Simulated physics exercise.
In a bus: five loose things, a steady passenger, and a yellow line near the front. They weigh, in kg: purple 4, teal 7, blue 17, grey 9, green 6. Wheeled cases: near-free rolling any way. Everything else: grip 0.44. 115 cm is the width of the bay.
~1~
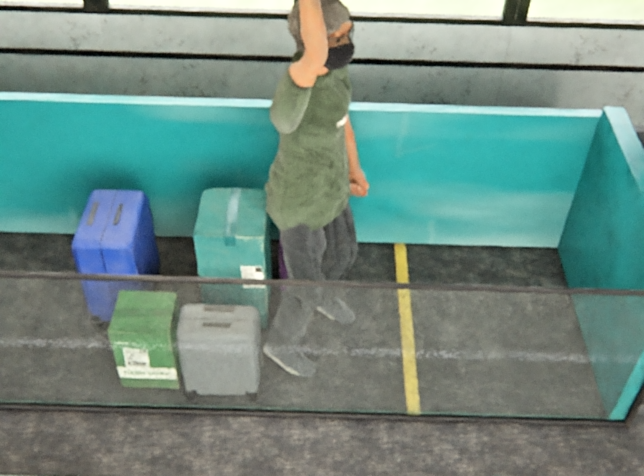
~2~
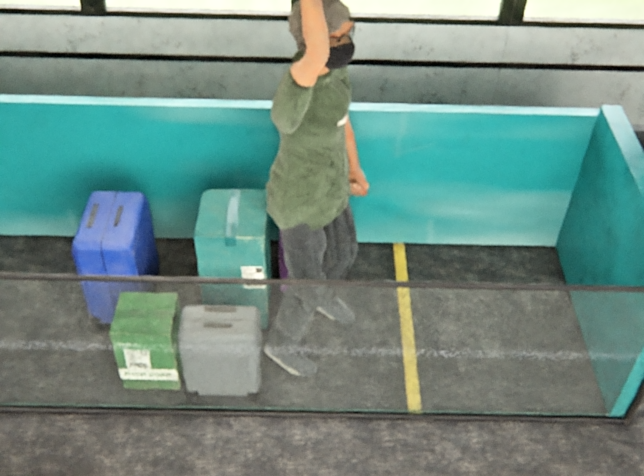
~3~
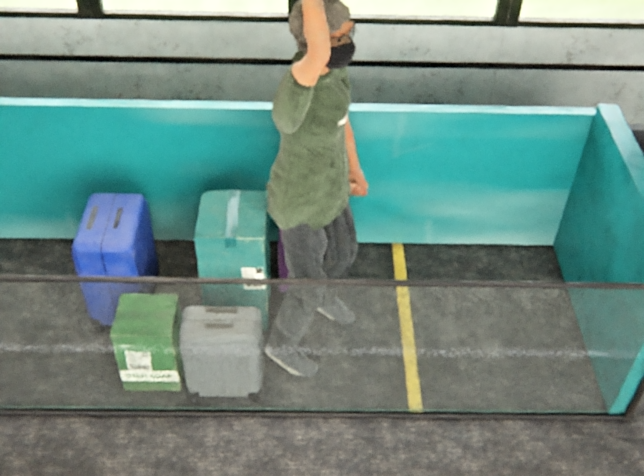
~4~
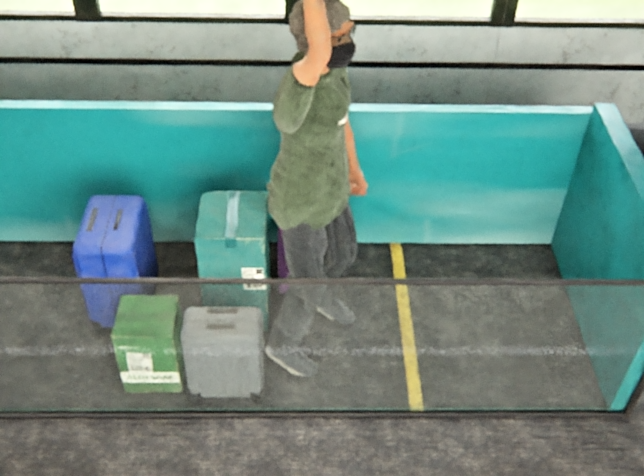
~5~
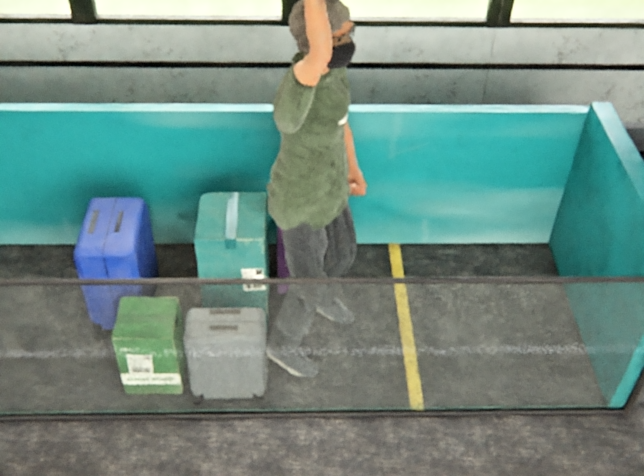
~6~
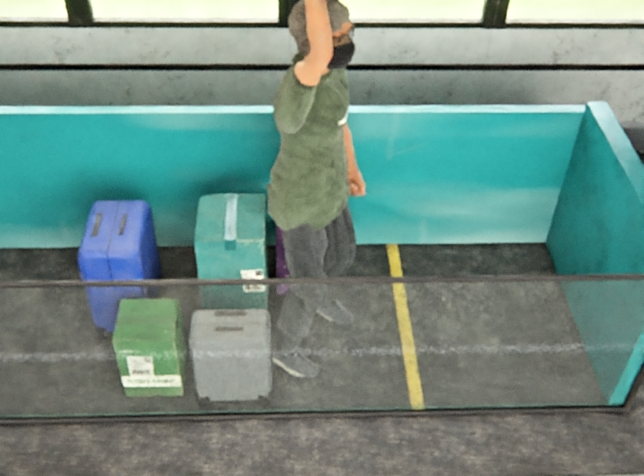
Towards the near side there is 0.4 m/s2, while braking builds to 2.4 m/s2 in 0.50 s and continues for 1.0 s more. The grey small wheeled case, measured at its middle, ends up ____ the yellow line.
Beyond.
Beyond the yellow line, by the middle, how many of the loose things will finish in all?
Total: 1.
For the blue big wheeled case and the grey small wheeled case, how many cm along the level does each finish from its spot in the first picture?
Lab note: Blue big wheeled case shifted 70, grey small wheeled case shifted 160.
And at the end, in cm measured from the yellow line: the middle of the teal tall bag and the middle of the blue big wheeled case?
Result: Teal tall bag = 60 cm short, blue big wheeled case = 90 cm short.
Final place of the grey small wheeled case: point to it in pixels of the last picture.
At about (570, 355).
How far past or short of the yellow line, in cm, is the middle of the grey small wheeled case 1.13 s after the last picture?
It is around 60 cm beyond the mark.
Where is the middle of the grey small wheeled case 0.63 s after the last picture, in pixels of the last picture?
Look around (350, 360) and it's there.
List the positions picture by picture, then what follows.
In the first picture, grey small wheeled case (222, 354), green pack (149, 340).
In the second picture, grey small wheeled case (223, 355), green pack (150, 342).
In the third picture, grey small wheeled case (224, 356), green pack (151, 343).
In the fourth picture, grey small wheeled case (225, 356), green pack (152, 345).
In the fifth picture, grey small wheeled case (228, 357), green pack (152, 346).
In the sixth picture, grey small wheeled case (233, 359), green pack (152, 348).
Then, 0.23 s after the last picture the grey small wheeled case is 75 cm short of the yellow line, tilted 0°, near (258, 362) in the last picture's view.
Then, 0.63 s after the last picture the grey small wheeled case is 33 cm short of the yellow line, tilted 0°, near (350, 360) in the last picture's view; the green pack 123 cm short of the yellow line, tilted 0°.
Then, 1.13 s after the last picture the grey small wheeled case is 60 cm past the yellow line, tilted 0°, near (550, 353) in the last picture's view.
In the final state, purple carton stops short of the yellow line; teal tall bag stops short of the yellow line; blue big wheeled case stops short of the yellow line; grey small wheeled case crosses the yellow line; green pack stops short of the yellow line.
